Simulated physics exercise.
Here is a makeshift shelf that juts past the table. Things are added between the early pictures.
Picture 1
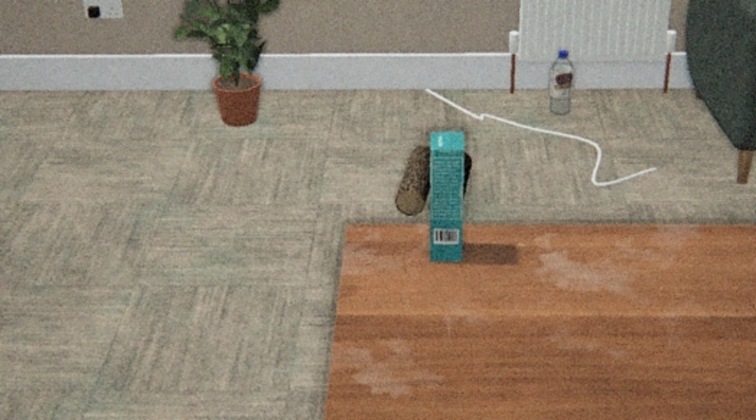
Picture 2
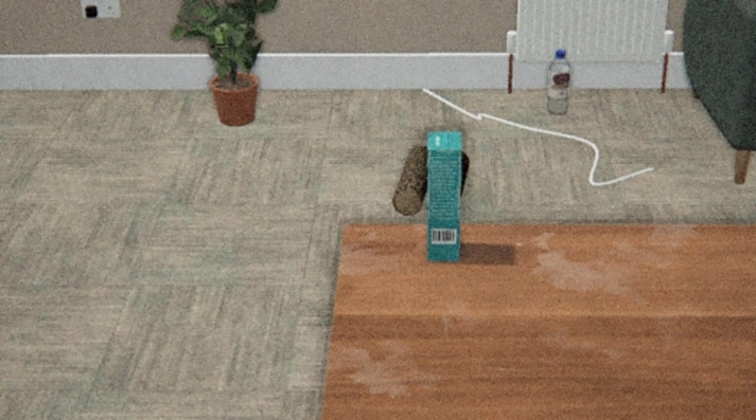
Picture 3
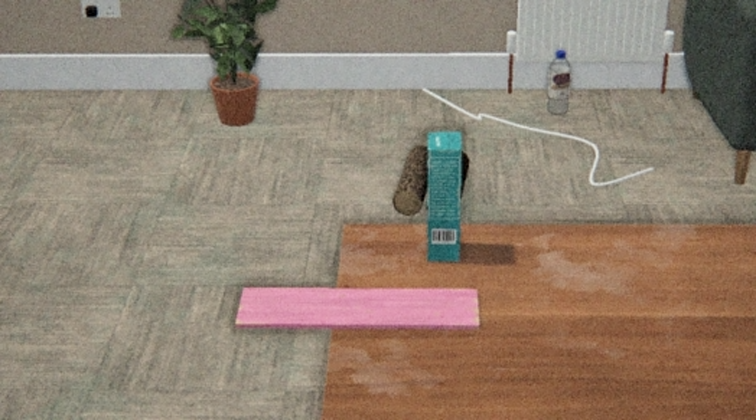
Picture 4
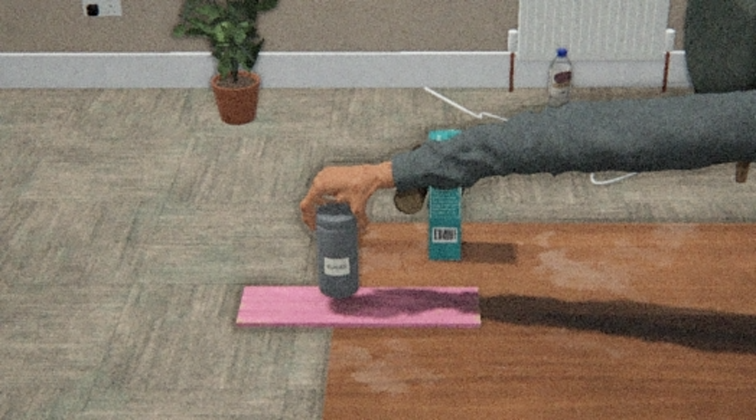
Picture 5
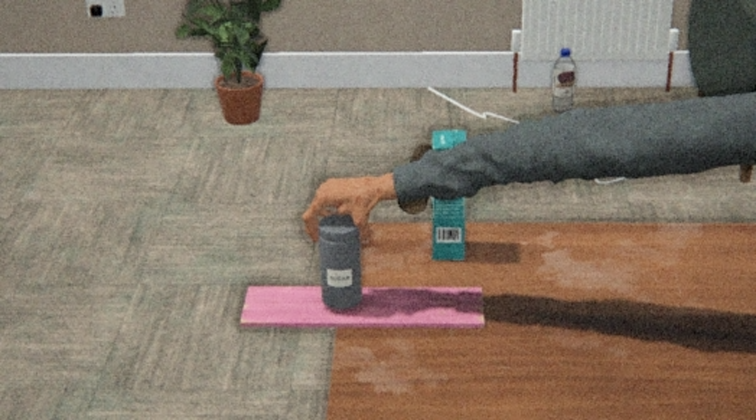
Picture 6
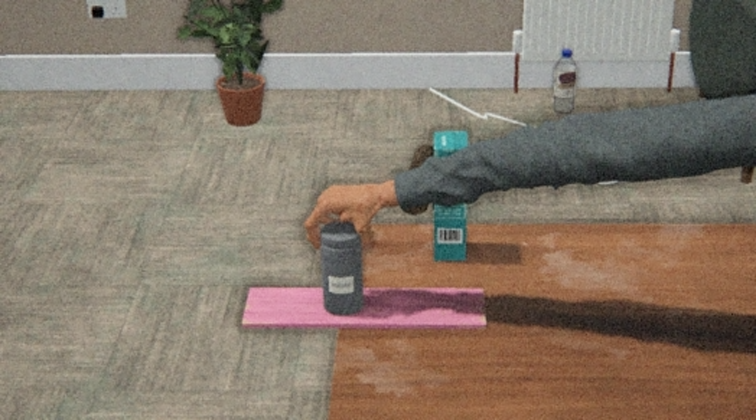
An arm in a dark grey sleeve reaches in from the right over the edge of a wooden tabletop, seen from slightly above in a carpeted room. A teal box stands on the table before a brown log-like object, with a potted plant, white cable, bottle and radiator behind. A pink board appears across the table's left edge, then the hand lowers a grey jar onto it and keeps hold, the view shifting very slightly.
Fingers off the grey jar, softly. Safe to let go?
In the end the board keeps its balance.
Then, 0.20 s past the last view, nothing moves.
Then, 0.50 s past the last view, grey jar resting near (342, 269).
Finally, all 3 still in place. Final places as the last picture's camera would see them, grey jar near (342, 269). The board stays on the table.
